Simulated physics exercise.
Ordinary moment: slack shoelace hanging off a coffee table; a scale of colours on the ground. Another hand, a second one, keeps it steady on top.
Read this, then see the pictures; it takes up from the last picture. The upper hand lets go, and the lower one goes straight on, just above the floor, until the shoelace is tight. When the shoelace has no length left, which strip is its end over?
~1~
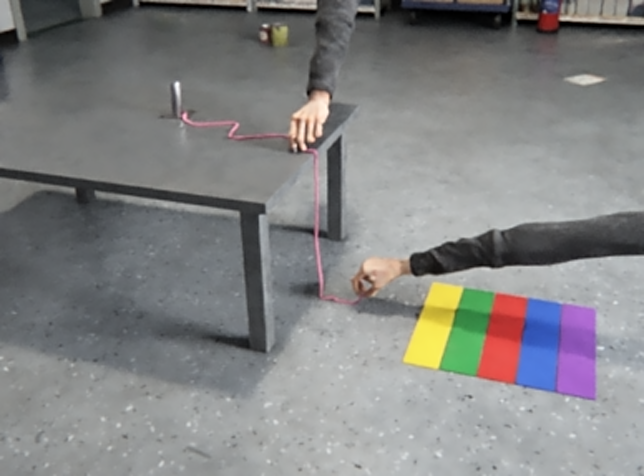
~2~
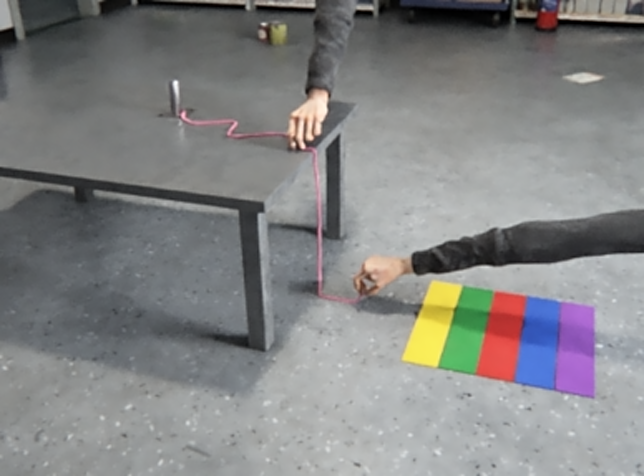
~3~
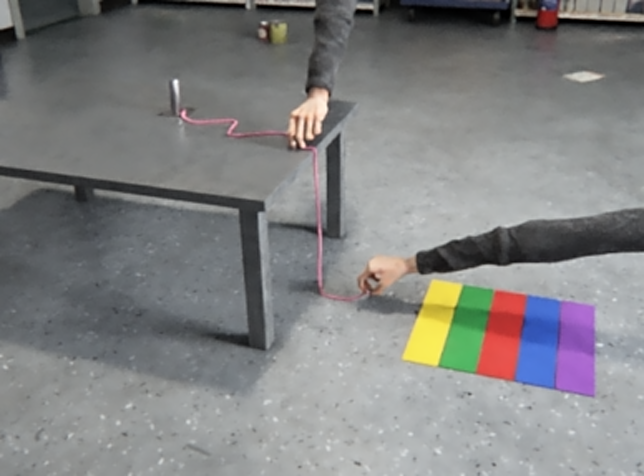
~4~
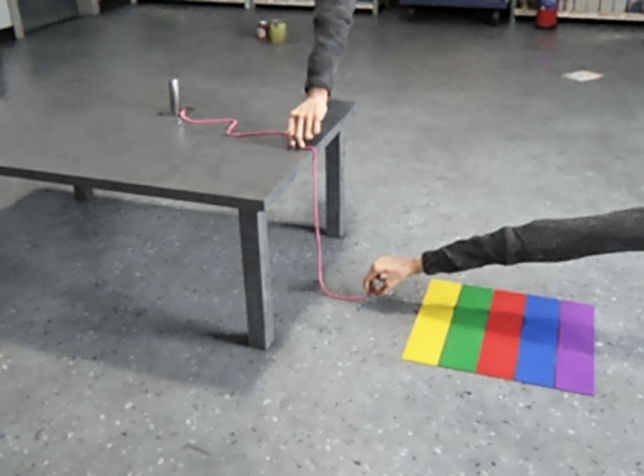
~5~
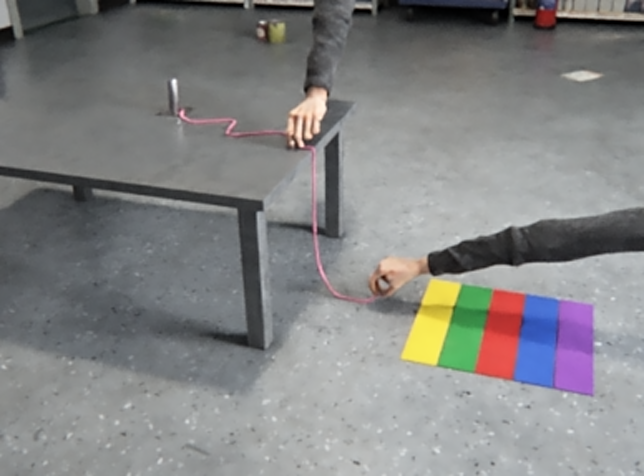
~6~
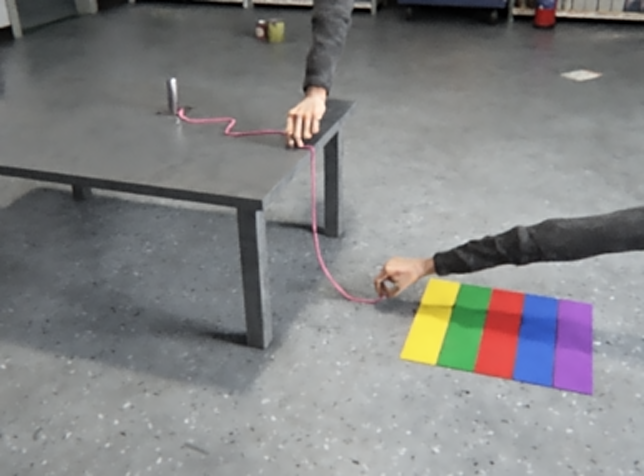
The blue strip.
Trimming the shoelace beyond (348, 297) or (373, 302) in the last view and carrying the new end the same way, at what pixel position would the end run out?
One per try, the spots are (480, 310) and (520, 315).
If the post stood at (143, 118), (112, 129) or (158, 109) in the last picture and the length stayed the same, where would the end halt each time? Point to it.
First (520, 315), then (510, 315), and last (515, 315).
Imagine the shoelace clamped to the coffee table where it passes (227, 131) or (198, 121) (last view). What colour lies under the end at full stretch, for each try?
Colour per try: Red / blue.
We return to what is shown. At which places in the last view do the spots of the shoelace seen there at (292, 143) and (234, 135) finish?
One ends up around (349, 165), the other around (283, 131).
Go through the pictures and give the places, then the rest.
In the first frame, end (362, 294); yellow (426, 349); green (462, 356); red (499, 363); blue (537, 370); purple (577, 377).
In the second frame, end (364, 293); shoelace through (190, 122) (233, 128) (277, 134) (315, 159) (319, 223) (320, 284).
In the third frame, end (368, 292).
In the fourth frame, end (373, 293); shoelace through (190, 121) (232, 127) (277, 133) (314, 158) (316, 221) (321, 283).
In the fifth frame, end (379, 294).
In the sixth frame, end (385, 294); shoelace through (188, 120) (231, 126) (275, 132) (313, 157) (314, 220) (333, 282).
Soon after, end near (478, 310); over green.
Then, end near (521, 317); over red.
At full stretch, end near (546, 321); over blue. It gets as far as the blue strip.
